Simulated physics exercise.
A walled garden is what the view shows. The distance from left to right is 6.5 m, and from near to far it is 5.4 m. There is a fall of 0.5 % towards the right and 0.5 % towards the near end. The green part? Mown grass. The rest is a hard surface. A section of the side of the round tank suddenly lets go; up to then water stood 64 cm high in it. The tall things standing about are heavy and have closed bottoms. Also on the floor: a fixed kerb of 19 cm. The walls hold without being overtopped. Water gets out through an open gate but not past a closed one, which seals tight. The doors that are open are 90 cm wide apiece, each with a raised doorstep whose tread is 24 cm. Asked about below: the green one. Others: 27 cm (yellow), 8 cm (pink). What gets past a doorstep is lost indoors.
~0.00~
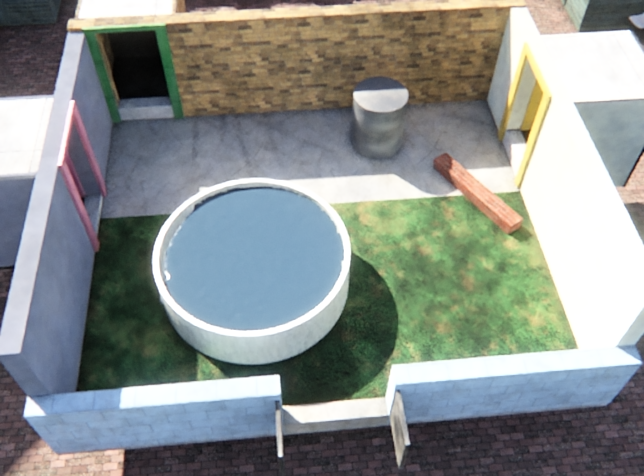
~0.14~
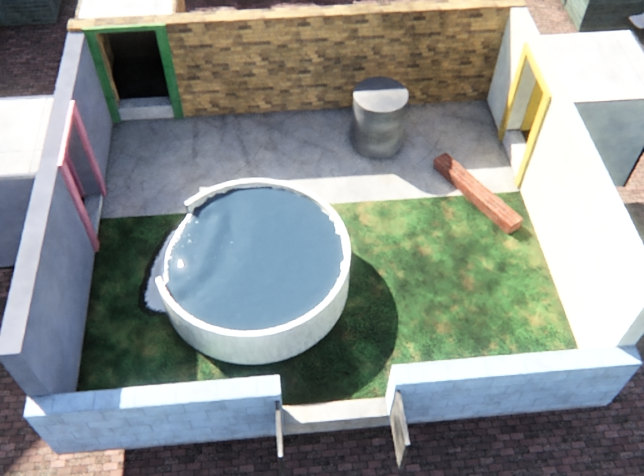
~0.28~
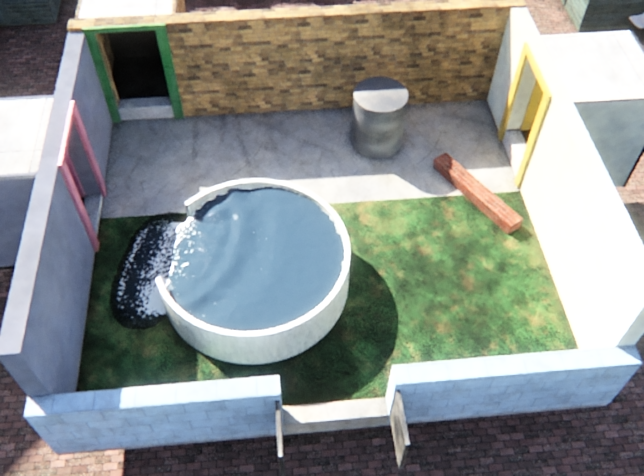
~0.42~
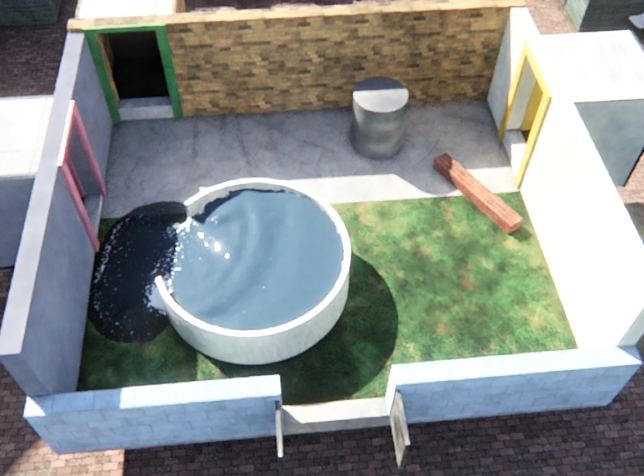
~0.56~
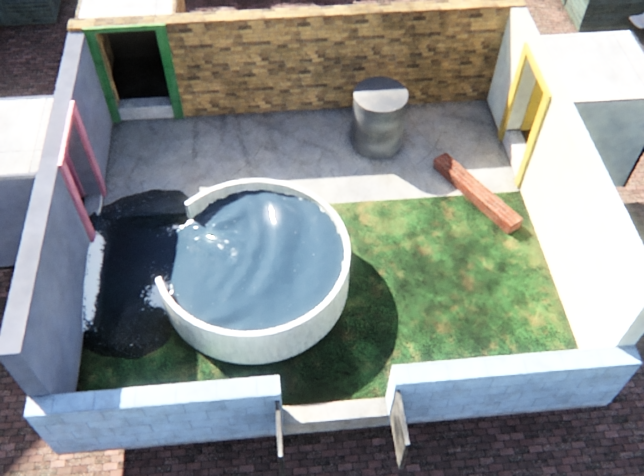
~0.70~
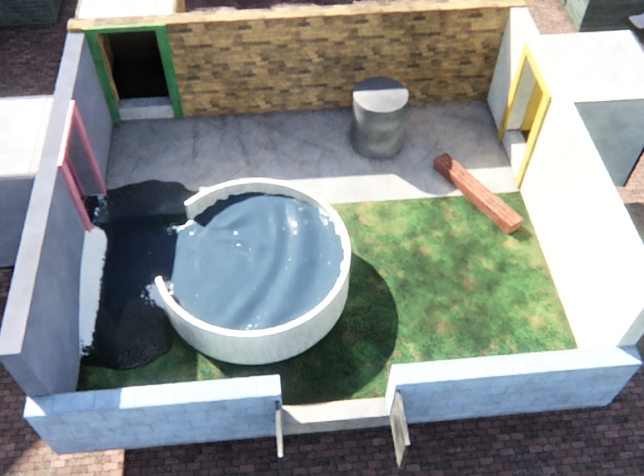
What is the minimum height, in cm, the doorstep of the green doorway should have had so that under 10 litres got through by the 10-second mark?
About 28 cm.
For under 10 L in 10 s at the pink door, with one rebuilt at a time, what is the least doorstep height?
The pink door needs around 32 cm.
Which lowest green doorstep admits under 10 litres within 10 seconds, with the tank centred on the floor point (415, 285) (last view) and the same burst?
Then roughly 20 cm.
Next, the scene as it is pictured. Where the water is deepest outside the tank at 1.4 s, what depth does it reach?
Around 45 centimetres.
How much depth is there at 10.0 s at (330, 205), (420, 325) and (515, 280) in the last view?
The depths come to about 6, 6 and 9 cm.
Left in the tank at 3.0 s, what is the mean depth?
Around 29 centimetres.
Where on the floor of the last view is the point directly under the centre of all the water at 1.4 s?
About (216, 275).
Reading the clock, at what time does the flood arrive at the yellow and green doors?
Yellow: 5.5 s; green: 1.6 s.
After 1.4 s water covers 20 % of the floor, deepest (45 cm) near (106, 276); it has not reached the green door.
After 3.0 s water covers 35 % of the floor, deepest (32 cm) near (113, 127); 28 cm at the green door, 12 litres in over its 26 cm doorstep.
After 10.0 s water covers 95 % of the floor, deepest (12 cm) near (494, 387); 8 cm at the green door, 16 litres in over its 26 cm doorstep.
At the green door as built, the water arrived by 1.7 s and peaked near 31 cm at 2.2 s.
Run again over the same 10 s with other heights there, 41 litres in over 22 cm, 4 litres over 30 cm. The limit of 10 litres is kept from about 28 cm up.
